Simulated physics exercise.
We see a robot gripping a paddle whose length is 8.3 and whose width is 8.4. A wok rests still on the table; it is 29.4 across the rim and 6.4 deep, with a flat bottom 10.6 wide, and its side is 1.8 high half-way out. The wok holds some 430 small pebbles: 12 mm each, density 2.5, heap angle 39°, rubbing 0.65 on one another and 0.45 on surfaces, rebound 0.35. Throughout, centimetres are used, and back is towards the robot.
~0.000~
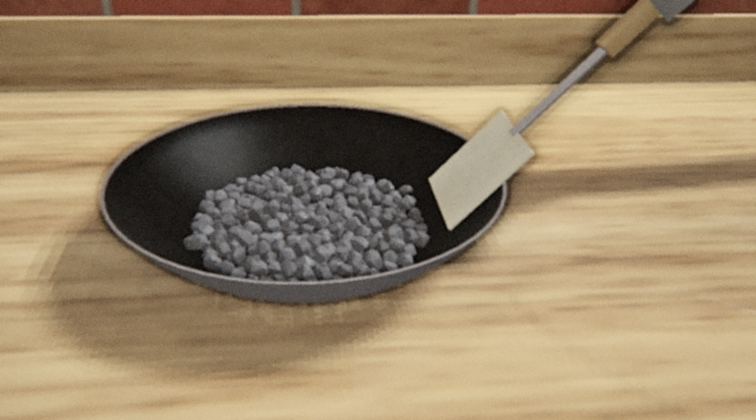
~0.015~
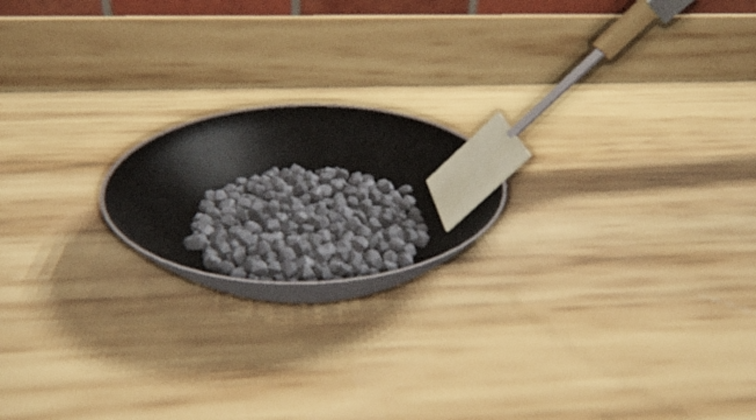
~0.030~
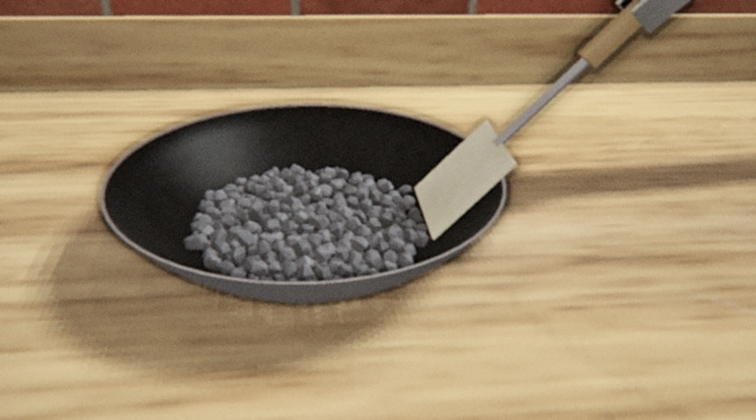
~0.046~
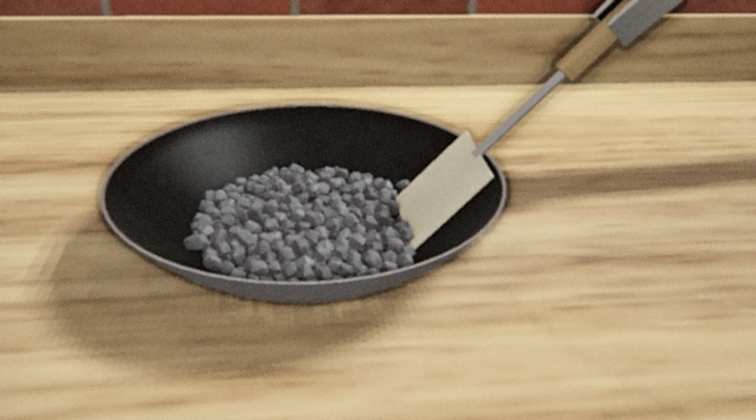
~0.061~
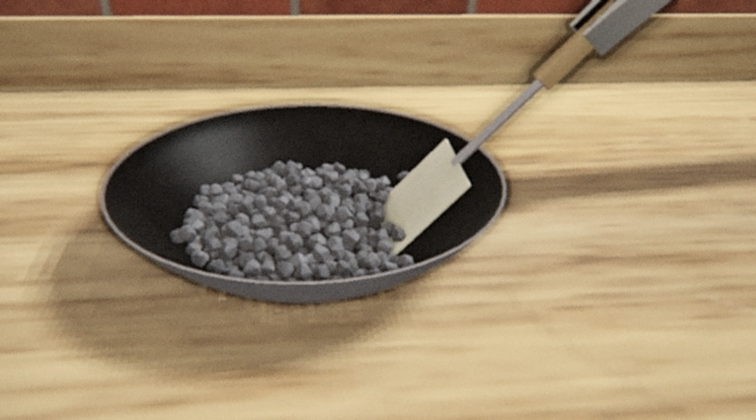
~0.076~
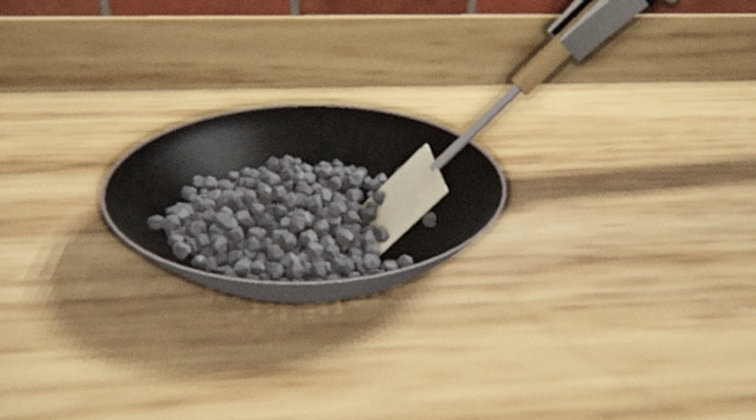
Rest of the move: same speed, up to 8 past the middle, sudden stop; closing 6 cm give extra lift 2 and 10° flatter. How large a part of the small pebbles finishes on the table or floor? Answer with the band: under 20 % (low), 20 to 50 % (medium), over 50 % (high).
Medium, 20 to 50 %.
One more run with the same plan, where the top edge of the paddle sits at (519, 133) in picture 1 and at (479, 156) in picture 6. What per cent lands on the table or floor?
Roughly 15 %.
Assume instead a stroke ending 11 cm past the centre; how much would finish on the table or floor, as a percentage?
About 50 %.
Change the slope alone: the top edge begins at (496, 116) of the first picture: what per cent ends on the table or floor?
Roughly 35%.
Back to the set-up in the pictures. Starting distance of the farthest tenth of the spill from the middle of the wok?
It comes out at close to 30 centimetres.
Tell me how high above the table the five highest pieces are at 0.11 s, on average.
I'd put it close to 7 cm.
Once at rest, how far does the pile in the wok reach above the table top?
Height at rest: Roughly 6.0 cm.
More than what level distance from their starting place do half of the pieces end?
About 9 centimetres.
After 0.11 s, sloping 47°, highest piece 7 above the table; 432 in the wok.
After 0.15 s, sloping 44°, highest piece 9 above the table; 431 in the wok, 1 on the blade or in flight.
After 0.37 s, sloping 37°, highest piece 8 above the table; 295 in the wok, 85 on the table or floor, 52 on the blade or in flight.
After 1.42 s, sloping 37°, highest piece 6 above the table; 293 in the wok, 139 on the table or floor.
At rest, 293 in the wok, 139 on the table or floor. That is 32 % on the table or floor.
